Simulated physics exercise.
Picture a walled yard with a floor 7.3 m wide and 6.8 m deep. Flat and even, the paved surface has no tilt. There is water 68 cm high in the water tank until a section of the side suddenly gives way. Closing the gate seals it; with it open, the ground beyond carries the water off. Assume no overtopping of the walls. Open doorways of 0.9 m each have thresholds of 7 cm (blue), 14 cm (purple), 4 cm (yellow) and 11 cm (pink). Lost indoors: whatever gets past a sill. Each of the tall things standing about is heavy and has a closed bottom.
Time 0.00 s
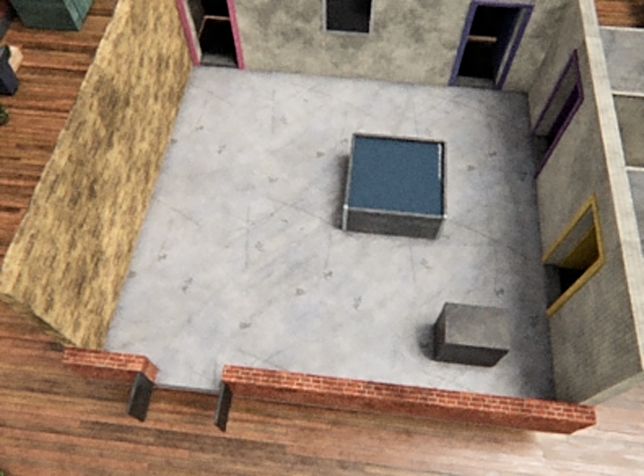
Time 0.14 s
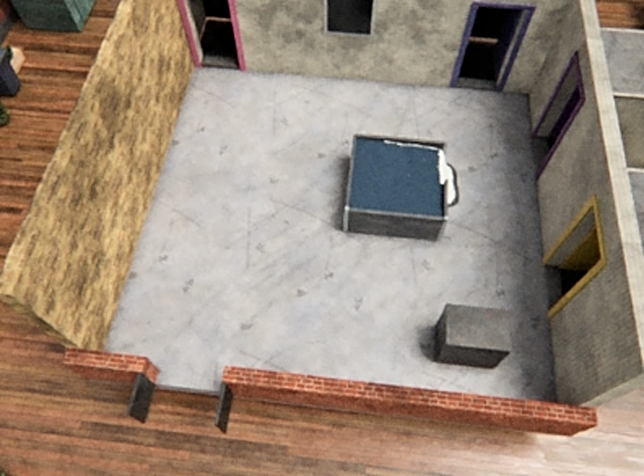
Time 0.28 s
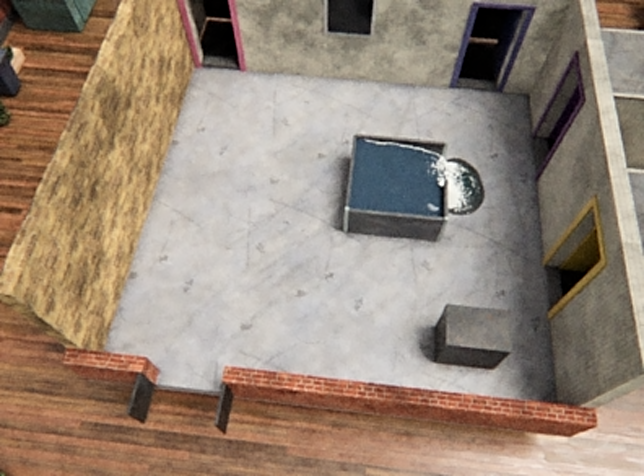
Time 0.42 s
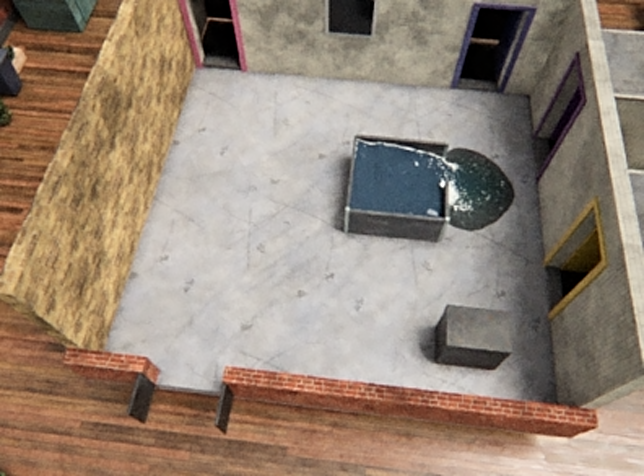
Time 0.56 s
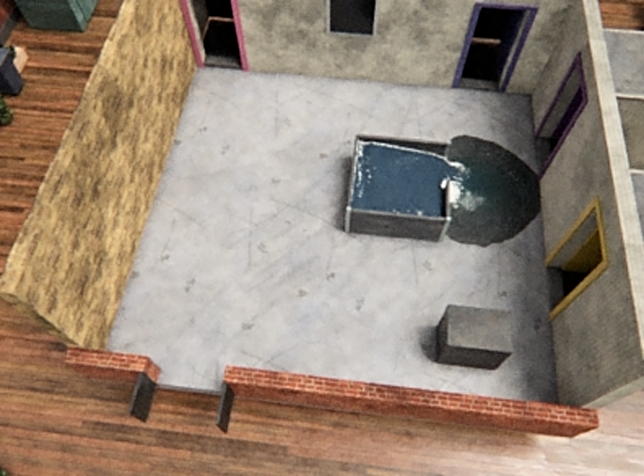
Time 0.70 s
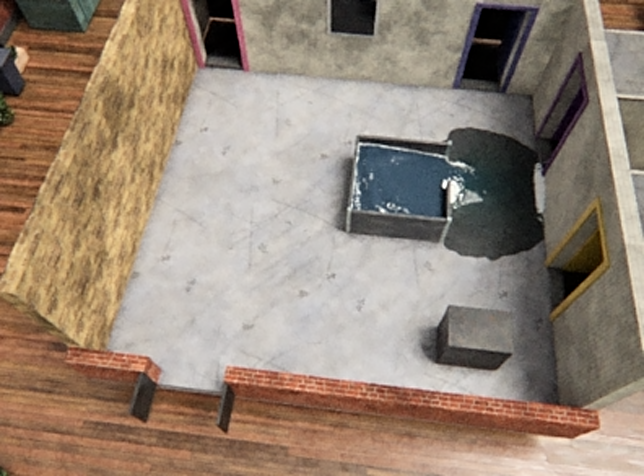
Water poured out of the right side of a blue-filled tank in a walled yard, spreading in a widening dark puddle across the grey floor to the right-hand wall, while the nearby grey block stayed put.
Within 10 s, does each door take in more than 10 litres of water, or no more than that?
At the blue door the inflow will break the limit. At the purple door the inflow will break the limit. At the yellow door the inflow will break the limit. At the pink door the inflow will remain within the limit.
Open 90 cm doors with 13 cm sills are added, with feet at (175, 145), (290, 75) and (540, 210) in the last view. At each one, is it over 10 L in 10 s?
In sequence the answers are less than that, less than that and more than that.
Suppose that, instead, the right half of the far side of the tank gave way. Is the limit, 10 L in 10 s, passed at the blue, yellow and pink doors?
Result: Blue limit passed, yellow limit not passed, pink limit not passed.
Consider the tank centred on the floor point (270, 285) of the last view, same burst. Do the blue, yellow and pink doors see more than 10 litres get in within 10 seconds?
Checking the limit: Blue is beyond it, yellow is beyond it and pink is within it.
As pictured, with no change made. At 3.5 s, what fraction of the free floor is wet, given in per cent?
Some 30 per cent of the floor is wet.
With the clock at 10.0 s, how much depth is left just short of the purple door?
It comes to near 6.0 cm.
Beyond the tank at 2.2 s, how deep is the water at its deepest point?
Max around 32 cm.
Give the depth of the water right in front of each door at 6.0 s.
Blue 10 cm, purple 11 cm, yellow 4 cm, pink 2 cm.
After 1.4 s water covers 10 % of the floor and is deepest (35 cm) near (534, 195); blue door not reached, purple door 28 cm at the sill, 26 L in, yellow door 7 cm at the sill, 0 L in, pink door not reached.
After 2.2 s water covers 15 % of the floor and is deepest (32 cm) near (526, 97); blue door 11 cm at the sill, 1 L in, purple door 25 cm at the sill, 78 L in, yellow door 8 cm at the sill, 5 L in, pink door not reached.
After 3.5 s water covers 30 % of the floor and is deepest (22 cm) near (528, 116); blue door 12 cm at the sill, 16 L in, purple door 19 cm at the sill, 109 L in, yellow door 6 cm at the sill, 13 L in, pink door not reached.
After 6.0 s water covers 65 % of the floor and is deepest (12 cm) near (535, 203); blue door 10 cm at the sill, 49 L in, purple door 11 cm at the sill, 117 L in, yellow door 4 cm at the sill, 18 L in, pink door 2 cm at the sill, 0 L in.
After 10.0 s water covers 95 % of the floor and is deepest (8 cm) near (526, 97); blue door 6 cm at the sill, 60 L in, purple door 6 cm at the sill, 117 L in, yellow door 4 cm at the sill, 18 L in, pink door 5 cm at the sill, 0 L in.
